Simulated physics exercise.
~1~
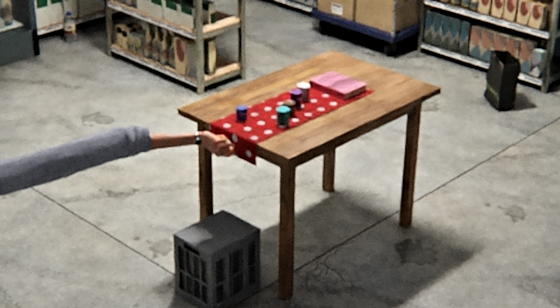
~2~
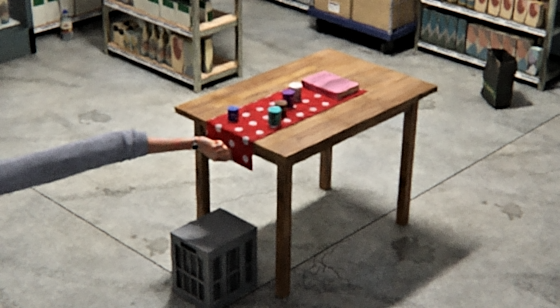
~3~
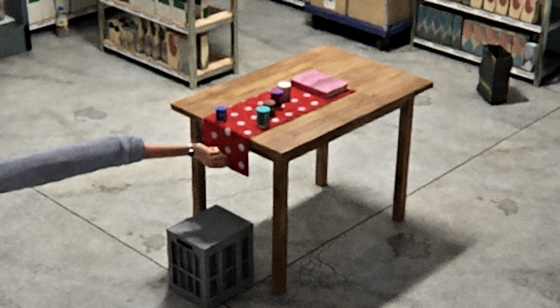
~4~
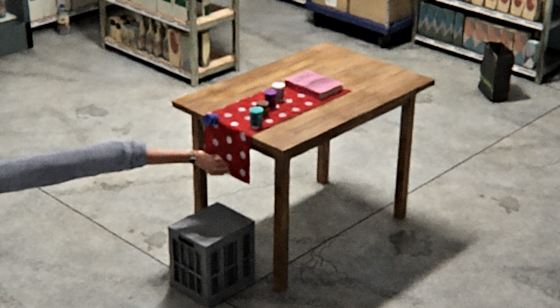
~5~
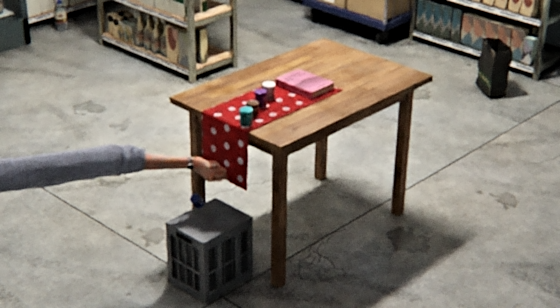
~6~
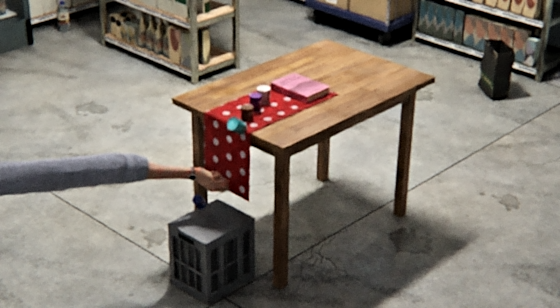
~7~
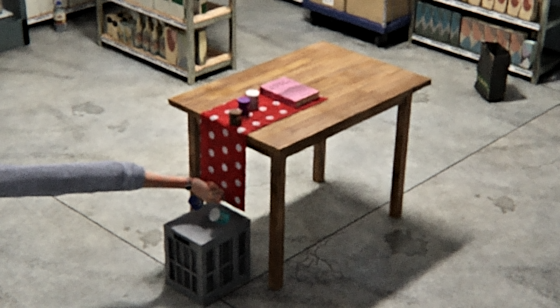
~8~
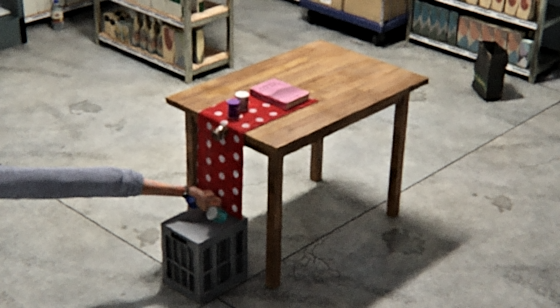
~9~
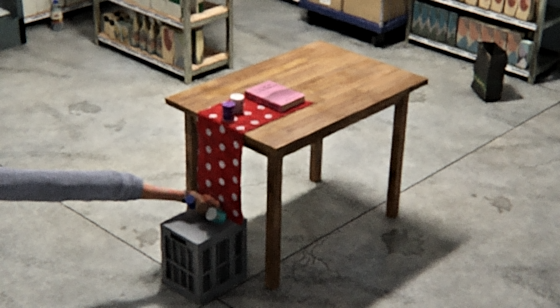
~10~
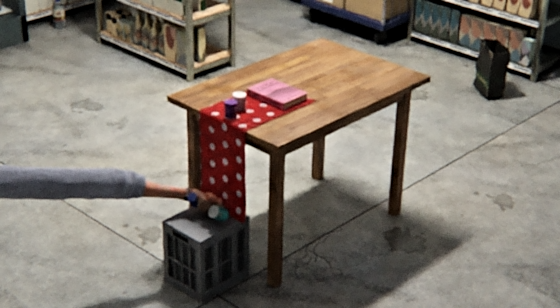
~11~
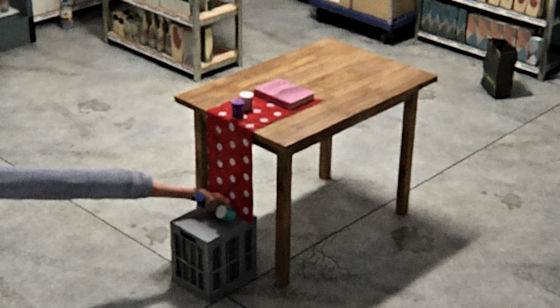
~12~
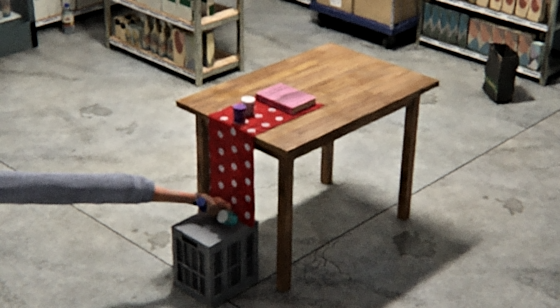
We see a hand slowly pull a red spotted runner leftward off a wooden table, carrying small containers to the edge, where a blue, a turquoise and a brown one drop in turn. The hem ends at the grey crate, with a purple can still upright on the table.
